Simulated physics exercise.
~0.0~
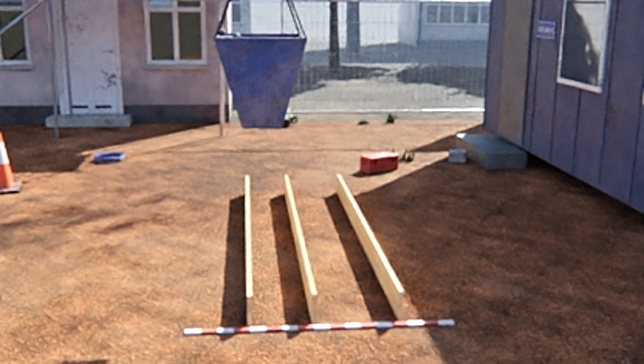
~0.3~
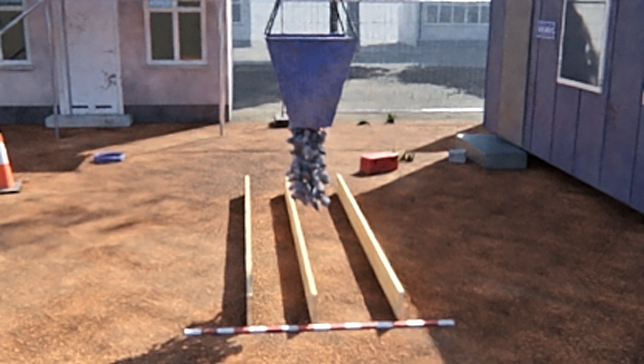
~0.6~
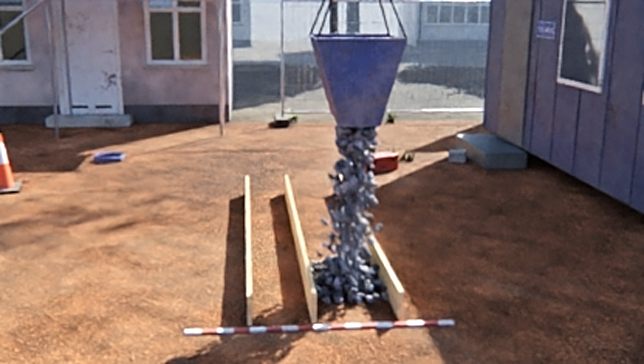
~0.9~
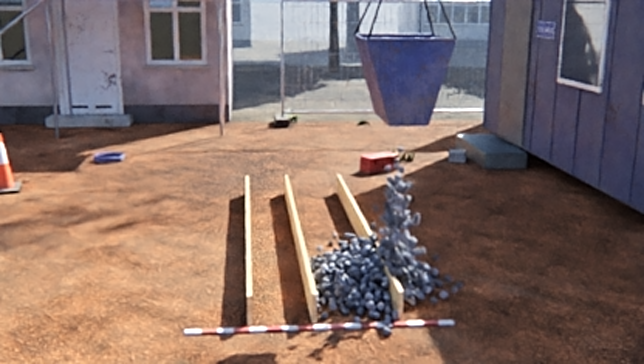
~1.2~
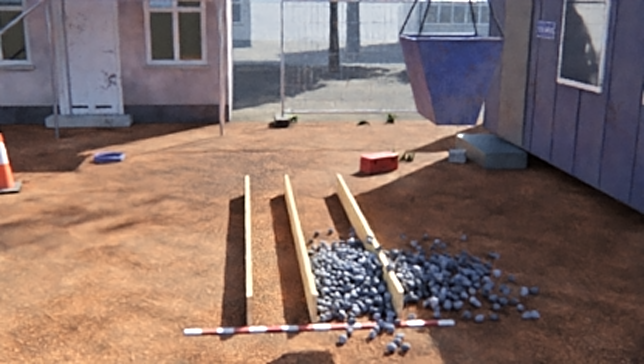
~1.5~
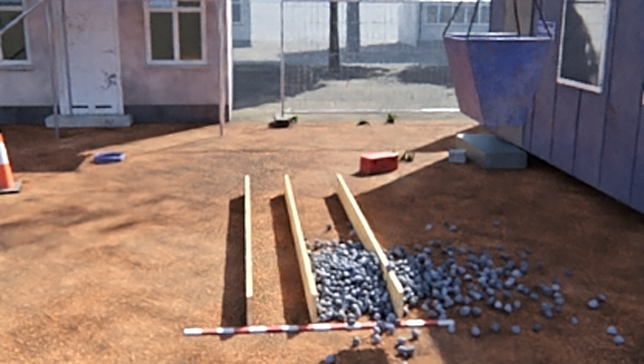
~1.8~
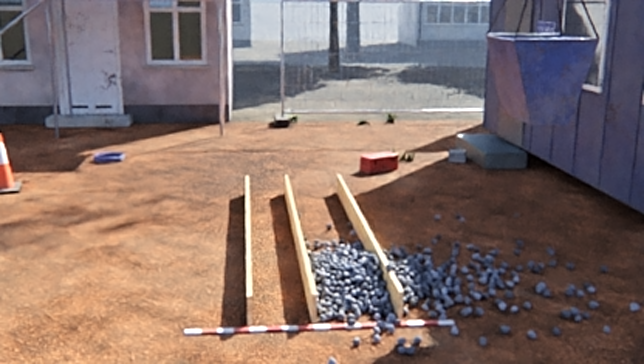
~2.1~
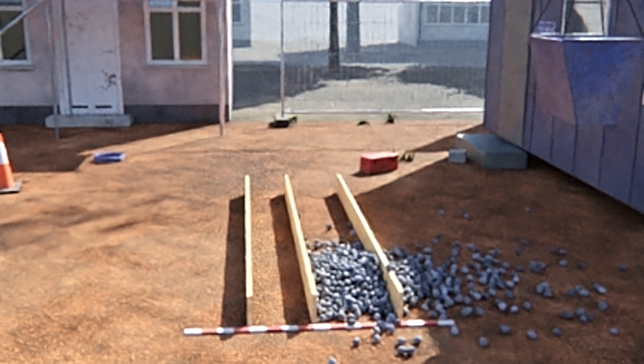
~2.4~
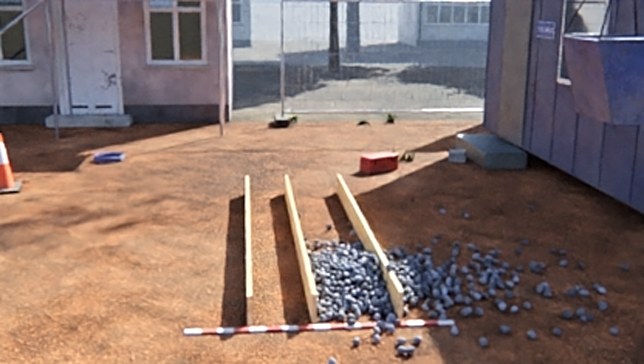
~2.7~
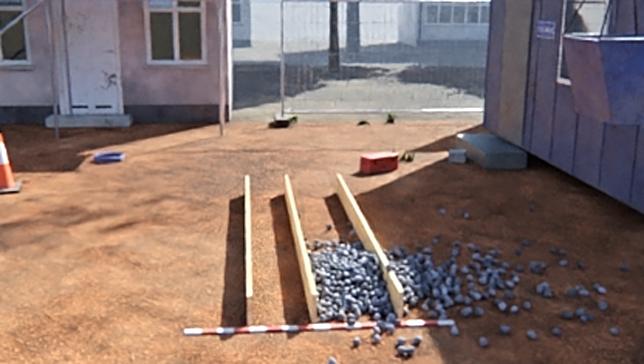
A blue hopper hanging from a crane moved right across a dirt yard, pouring grey stones over three wooden boards. It emptied and drifted on rightwards, leaving most stones in the right bay and the rest scattered on the ground beyond it.
